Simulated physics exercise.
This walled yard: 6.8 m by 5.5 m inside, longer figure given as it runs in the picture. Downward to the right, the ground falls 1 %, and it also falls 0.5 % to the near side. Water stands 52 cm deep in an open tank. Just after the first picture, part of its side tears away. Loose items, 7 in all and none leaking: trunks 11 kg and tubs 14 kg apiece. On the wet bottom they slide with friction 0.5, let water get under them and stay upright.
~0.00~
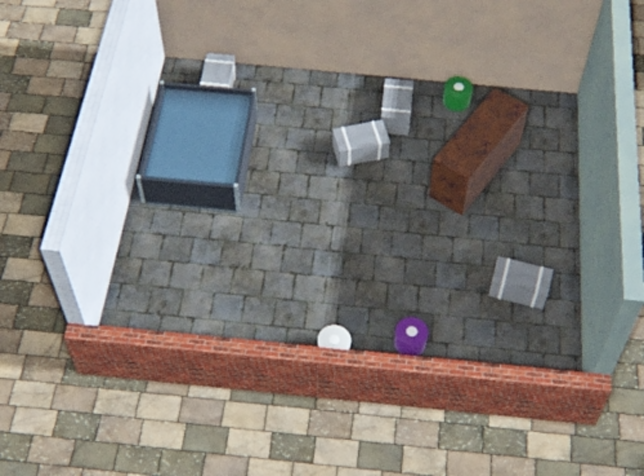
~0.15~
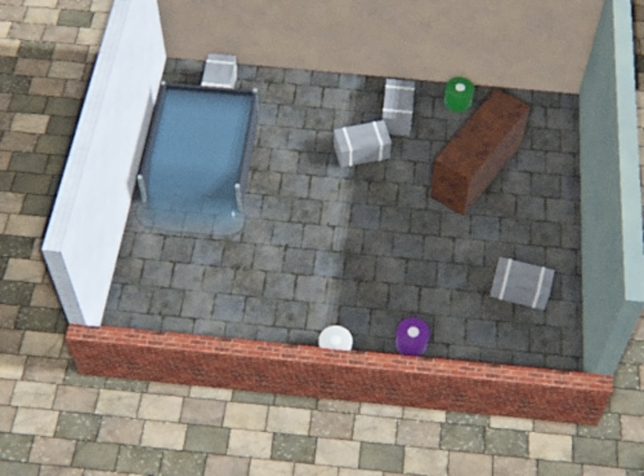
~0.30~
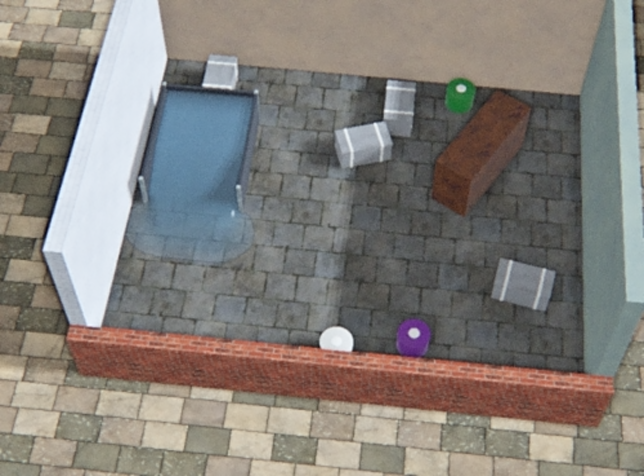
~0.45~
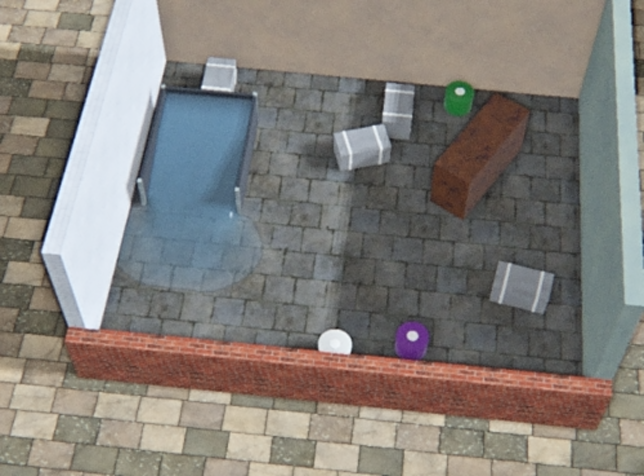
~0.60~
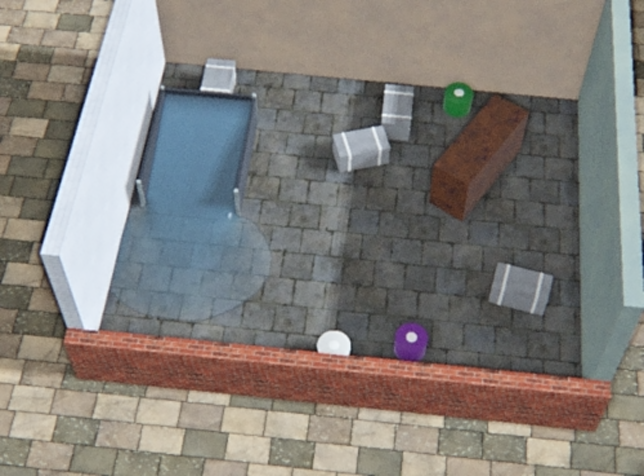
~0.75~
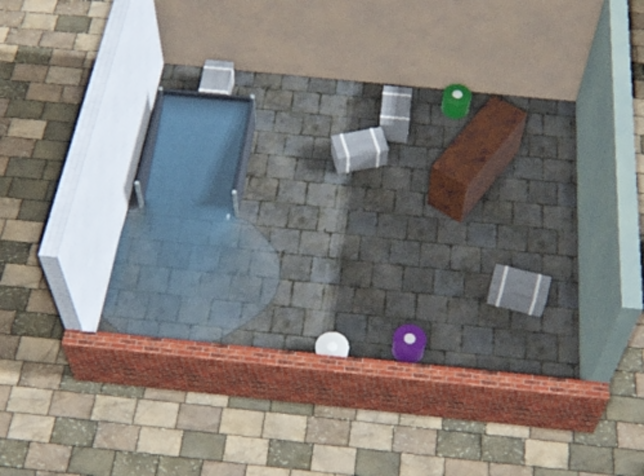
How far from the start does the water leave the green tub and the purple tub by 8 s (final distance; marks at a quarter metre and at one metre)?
In order: I expect the green tub to hardly budge; I expect the purple tub to be swept well away.
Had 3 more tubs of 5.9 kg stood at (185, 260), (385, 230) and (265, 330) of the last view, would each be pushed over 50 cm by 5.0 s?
Answers, first to last: Exceeding, not exceeding, exceeding.
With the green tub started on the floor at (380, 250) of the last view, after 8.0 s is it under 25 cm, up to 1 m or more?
What happens is that it keeps still.
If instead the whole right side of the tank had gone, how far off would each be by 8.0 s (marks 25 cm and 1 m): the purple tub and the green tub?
Log: Purple tub small displacement; green tub large displacement.
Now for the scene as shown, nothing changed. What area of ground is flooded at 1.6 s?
Wet: Near 10.0 m2.
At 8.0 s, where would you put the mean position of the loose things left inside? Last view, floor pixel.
Roughly at (434, 167).
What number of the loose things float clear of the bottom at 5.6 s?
Just then, the number is 2.
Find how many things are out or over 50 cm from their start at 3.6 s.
I make it 2.
After 1.6 s the green tub is near (457, 94), 0.0 m from its start, aground; the purple tub is near (409, 339), 0.0 m from its start, aground; 0 afloat.
After 3.6 s the green tub is near (457, 94), 0.0 m from its start, aground; the purple tub is near (469, 331), 0.8 m from its start, aground; 0 afloat.
After 5.6 s the green tub is near (457, 94), 0.0 m from its start, aground; the purple tub is near (554, 325), 2.0 m from its start, afloat; 2 afloat.
After 8.0 s the green tub is near (457, 94), 0.0 m from its start, aground; the purple tub is near (563, 262), 2.6 m from its start, aground; 1 afloat.
